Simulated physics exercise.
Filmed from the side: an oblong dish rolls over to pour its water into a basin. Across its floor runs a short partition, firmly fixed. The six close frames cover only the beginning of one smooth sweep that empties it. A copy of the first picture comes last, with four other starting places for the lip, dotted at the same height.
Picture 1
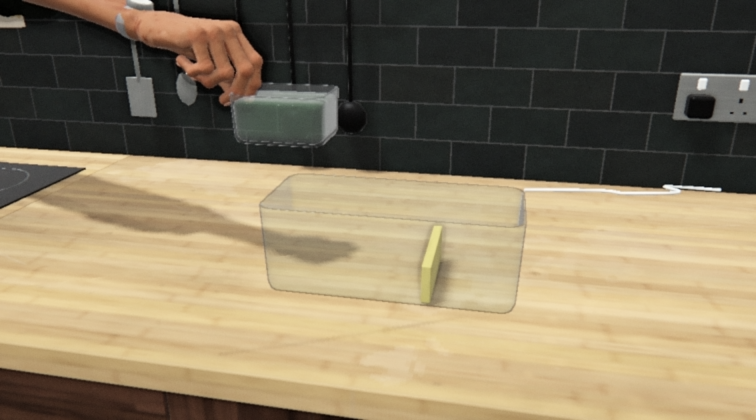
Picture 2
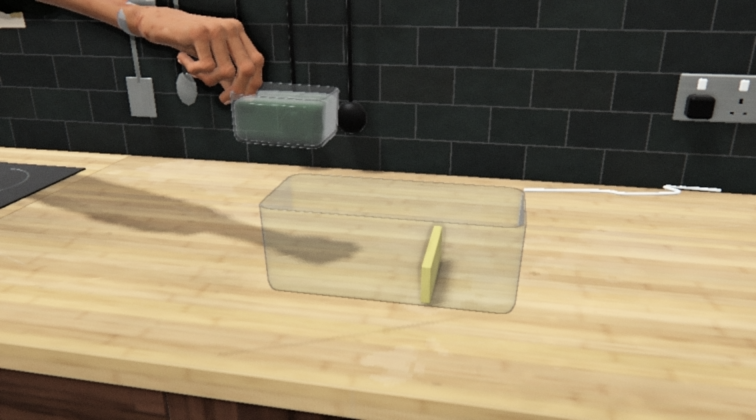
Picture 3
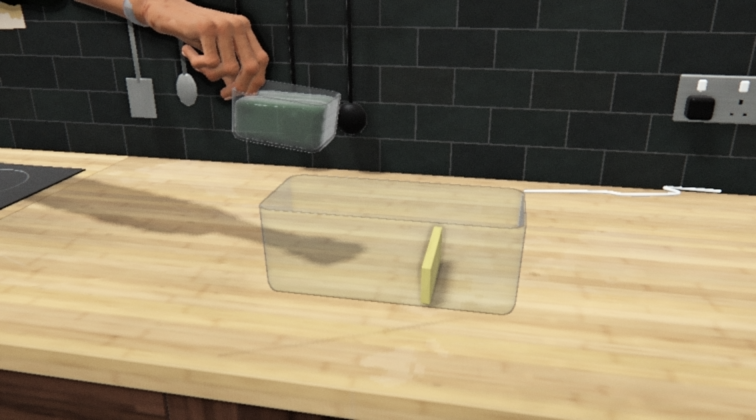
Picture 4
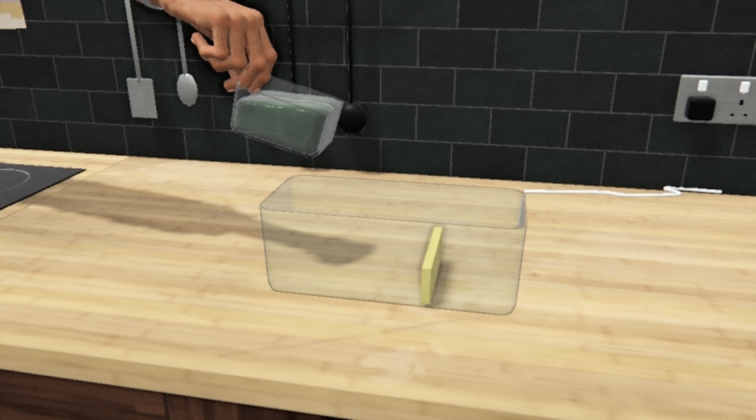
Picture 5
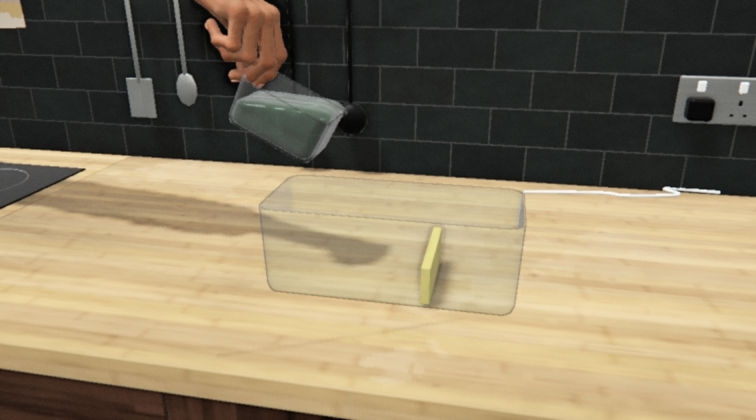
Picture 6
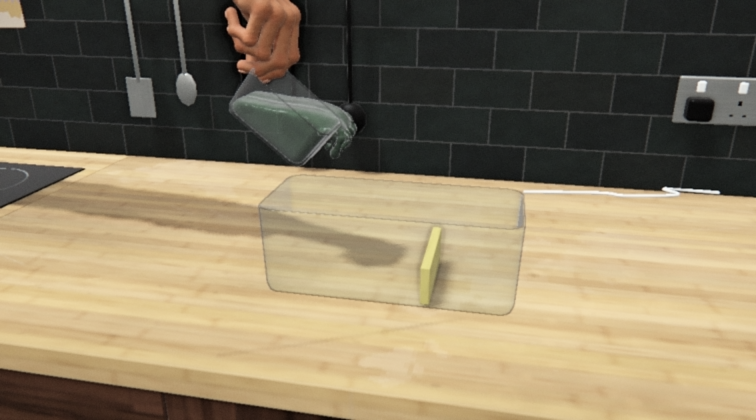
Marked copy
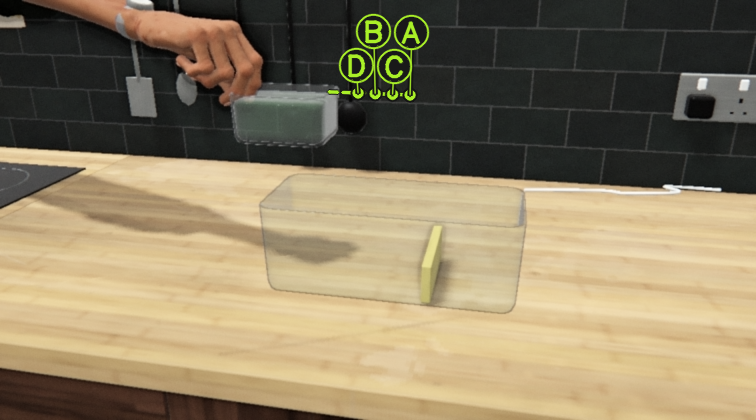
On a wooden kitchen counter against dark tiles, a hand holds a clear dish of greenish water above a transparent basin with a yellow partition, then tilts it rightward until water begins to slip over the lip.
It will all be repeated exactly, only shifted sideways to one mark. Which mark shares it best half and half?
C beats the others.
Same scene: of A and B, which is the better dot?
Dot A.
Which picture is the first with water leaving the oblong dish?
Picture 5.
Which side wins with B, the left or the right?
The left side.
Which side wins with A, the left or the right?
The right one.
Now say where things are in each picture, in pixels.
Upright, lip at (329, 91); basin from (269, 286) to (515, 311); top of the wall at (433, 245); nothing has left yet.
Upright, lip at (330, 93); nothing has left yet.
Tipped about 7°, lip at (332, 99); nothing has left yet.
Tipped about 16°, lip at (334, 106); nothing has left yet.
Tipped about 27°, lip at (335, 116); water is over the lip, down to (339, 119).
Tipped about 40°, lip at (334, 127); water is over the lip, down to (339, 150).
On the marked copy, A at (410, 95); B at (375, 93); C at (392, 94); D at (358, 93).
With A, about 28 % ends left of the wall and 70 % right of it.
With B, about 83 % ends left of the wall and 15 % right of it.
With C, about 48 % ends left of the wall and 51 % right of it.
With D, about 98 % ends left of the wall and 1 % right of it.
